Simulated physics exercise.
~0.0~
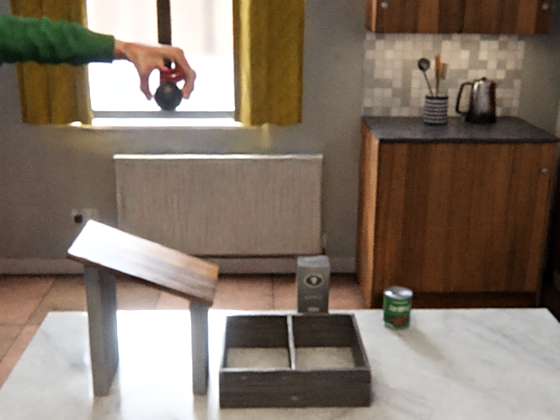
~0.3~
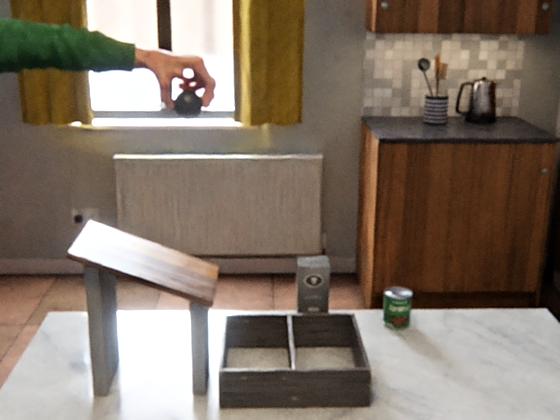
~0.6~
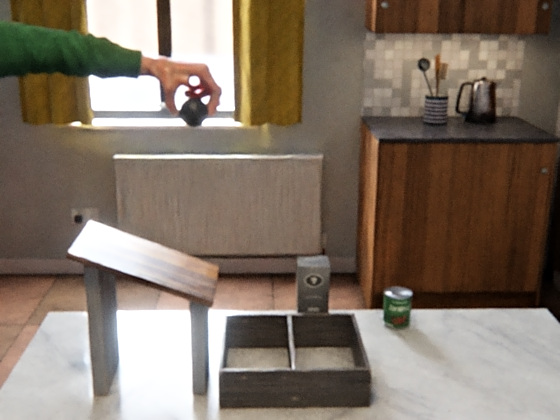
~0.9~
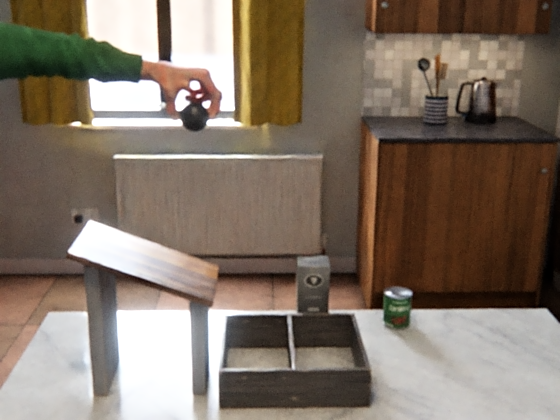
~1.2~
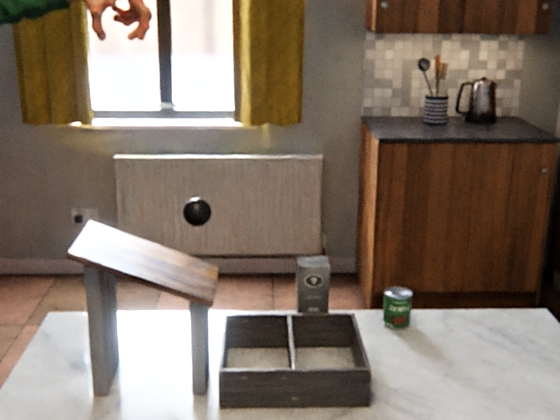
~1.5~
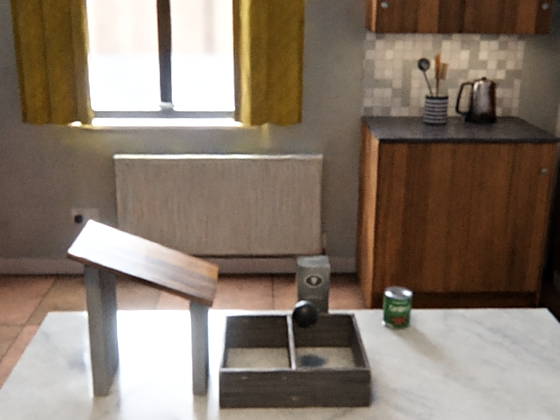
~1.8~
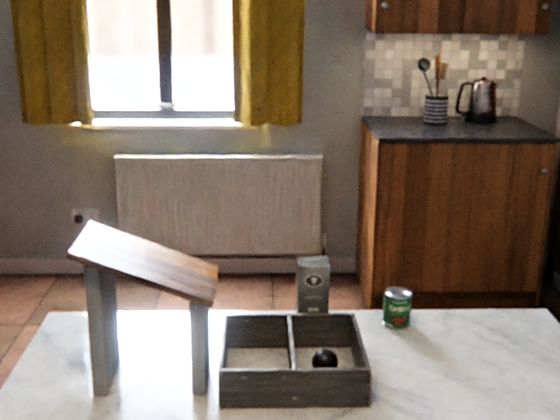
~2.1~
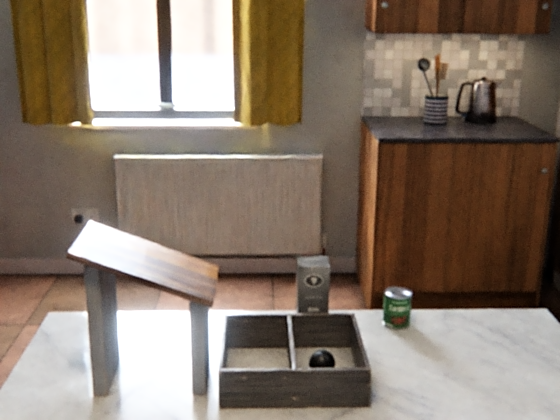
A hand in a green sleeve held a small black ball in front of the window, shifted it a little to the right, then let go and drew back. The ball dropped, moved rightward, and came to rest in the tray's right-hand compartment.
